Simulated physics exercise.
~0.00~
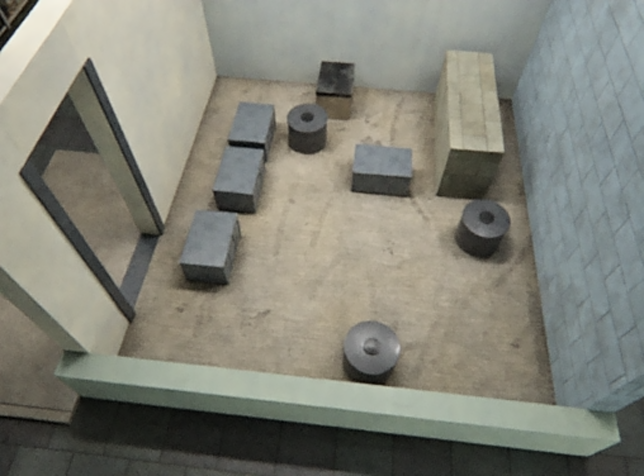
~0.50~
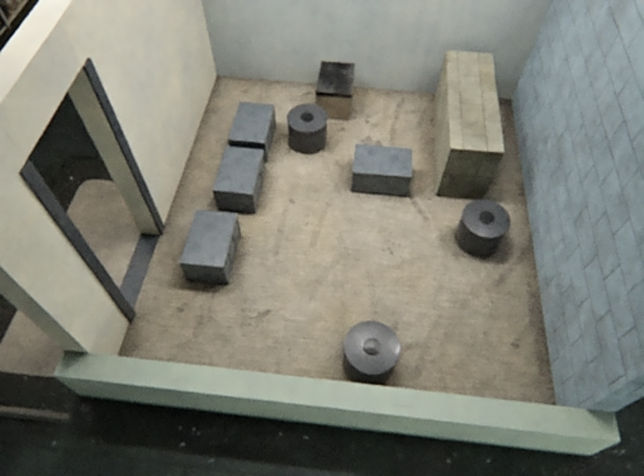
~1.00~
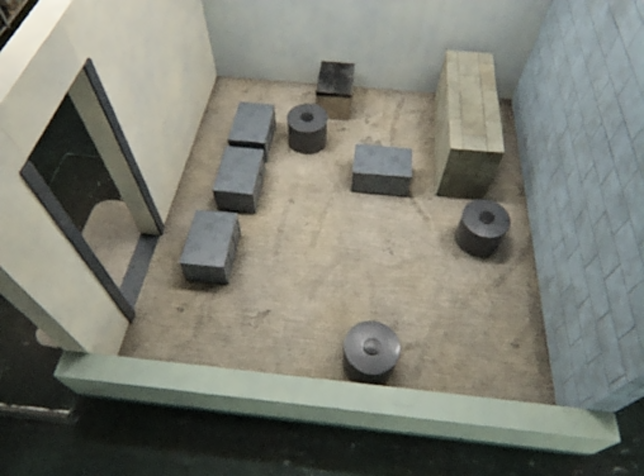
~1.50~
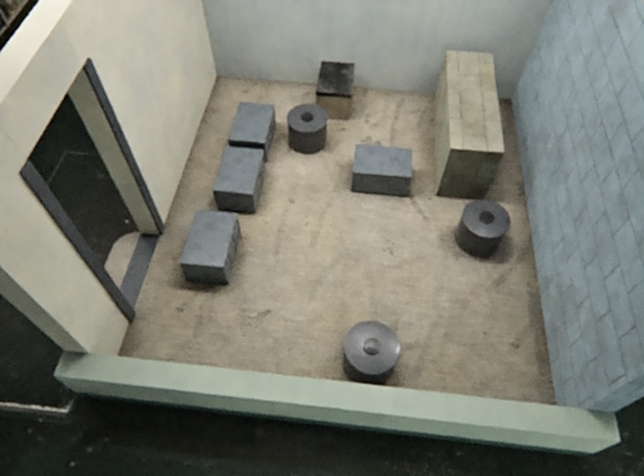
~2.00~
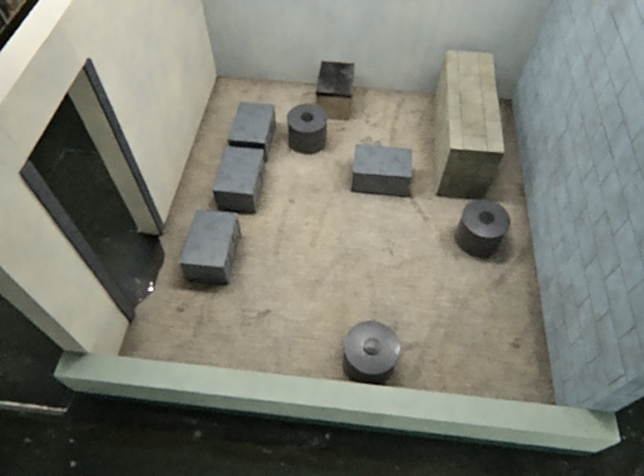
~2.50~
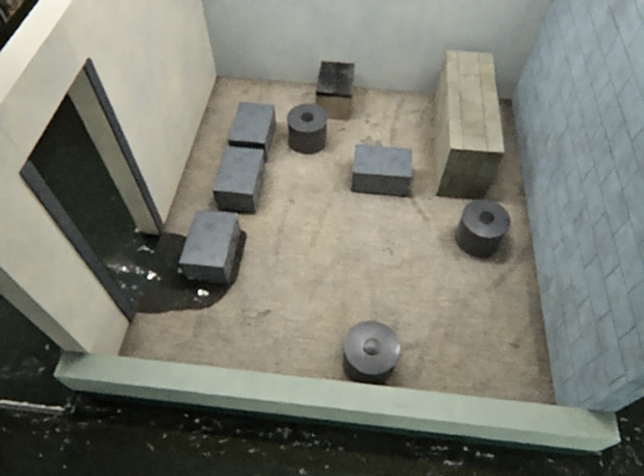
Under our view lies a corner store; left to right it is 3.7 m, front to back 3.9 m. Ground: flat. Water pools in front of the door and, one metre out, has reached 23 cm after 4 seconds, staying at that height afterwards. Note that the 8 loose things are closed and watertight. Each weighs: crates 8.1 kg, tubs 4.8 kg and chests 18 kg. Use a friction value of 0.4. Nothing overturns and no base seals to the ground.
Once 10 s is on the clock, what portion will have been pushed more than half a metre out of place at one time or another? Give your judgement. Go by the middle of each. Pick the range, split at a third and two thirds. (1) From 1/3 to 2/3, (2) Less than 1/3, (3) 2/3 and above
The answer is 1.
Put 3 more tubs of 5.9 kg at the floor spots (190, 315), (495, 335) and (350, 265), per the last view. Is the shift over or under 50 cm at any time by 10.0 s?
First exceeds it, second exceeds it, third exceeds it.
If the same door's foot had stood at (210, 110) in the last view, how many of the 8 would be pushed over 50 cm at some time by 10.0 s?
The answer then is 6.
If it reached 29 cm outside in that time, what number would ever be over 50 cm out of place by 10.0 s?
Under that setup the answer is 5.
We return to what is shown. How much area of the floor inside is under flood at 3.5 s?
Somewhere around 3.0 m2, roughly.
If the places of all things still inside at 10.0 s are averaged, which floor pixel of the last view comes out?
Roughly at (364, 158).
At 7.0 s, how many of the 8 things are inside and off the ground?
Count: 3.
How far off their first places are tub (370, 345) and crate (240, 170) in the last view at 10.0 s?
In that order: 140 cm, 5 cm.
After 3.5 s 1 of 8 are over 50 cm from their spots; 0 afloat.
After 4.5 s 1 of 8 are over 50 cm from their spots; 0 afloat.
After 7.0 s 2 of 8 are over 50 cm from their spots; 3 afloat.
After 10.0 s 4 of 8 are over 50 cm from their spots, and 4 have been at some point; 4 afloat.
